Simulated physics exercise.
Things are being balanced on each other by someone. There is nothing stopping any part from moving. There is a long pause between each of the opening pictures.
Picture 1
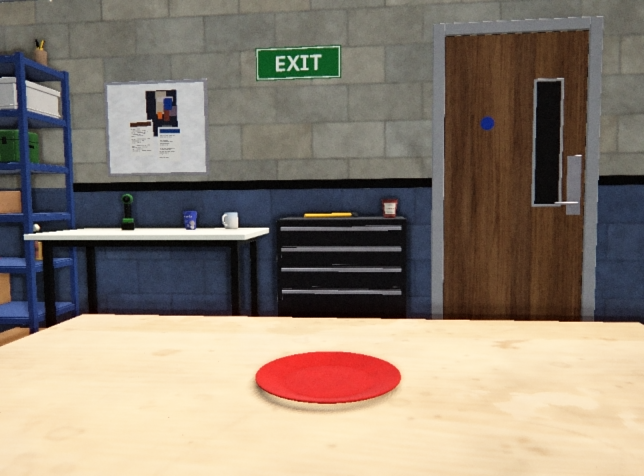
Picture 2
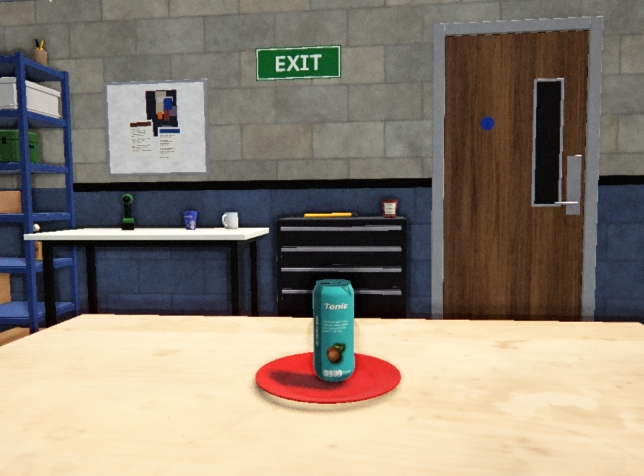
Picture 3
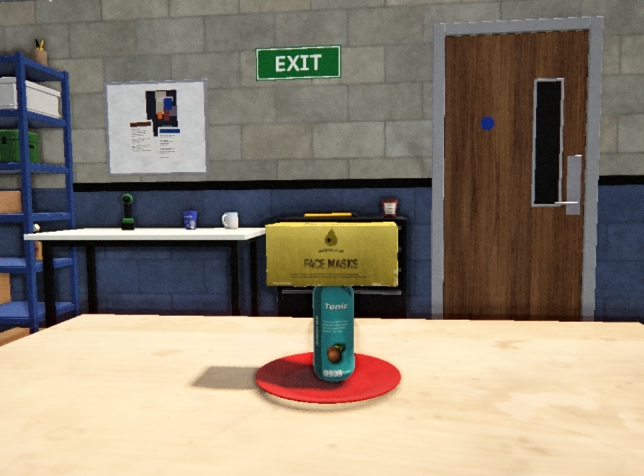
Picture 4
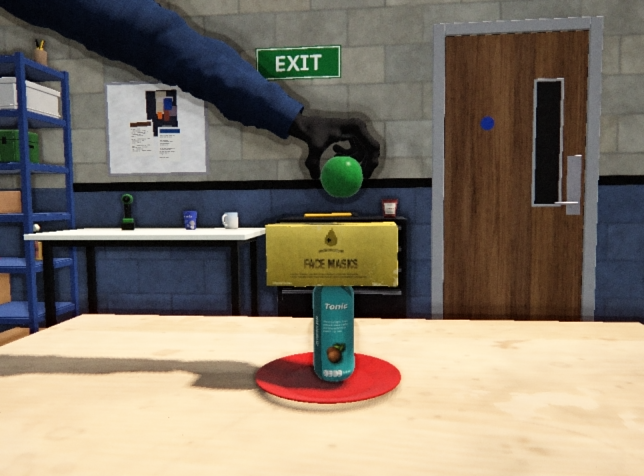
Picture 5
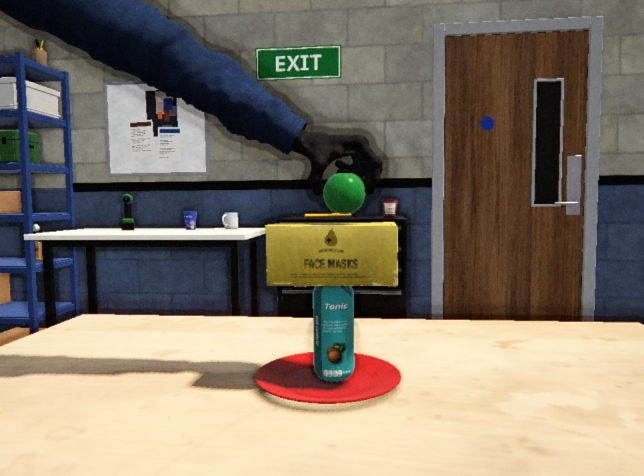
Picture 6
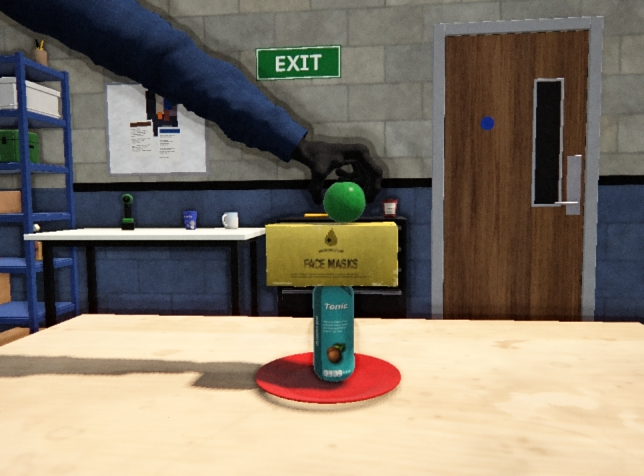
A turquoise can appears on a red plate on the table, then a yellow face-mask box appears across its top, and a dark-gloved hand reaching from the left lowers a green apple onto the box, keeping hold of it.
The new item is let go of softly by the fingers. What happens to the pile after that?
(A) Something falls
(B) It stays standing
(B) It stays standing.
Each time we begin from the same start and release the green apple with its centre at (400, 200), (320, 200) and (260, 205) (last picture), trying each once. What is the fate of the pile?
Well, in the first case it tumbles down, in the second it stays steady, and in the third it tumbles down.
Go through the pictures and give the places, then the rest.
In the first picture, the last thing is not in view yet.
In the second picture, the last thing is not in view yet; red plate (328, 378).
In the third picture, the last thing is not in view yet; yellow box (333, 253).
The fourth picture shows still above its spot; green apple (342, 177); turquoise can (334, 329).
The fifth picture shows still above its spot; green apple (344, 193); red plate (328, 378).
The sixth picture shows set down, still held; green apple (344, 202); yellow box (333, 253).
Then, 1.00 s after the last picture, nothing has stirred.
Then, 2.10 s after the last picture, things are still on the move.
At rest, all 4 in place. Seen from the same camera at the end, green apple near (345, 203). The pile holds.
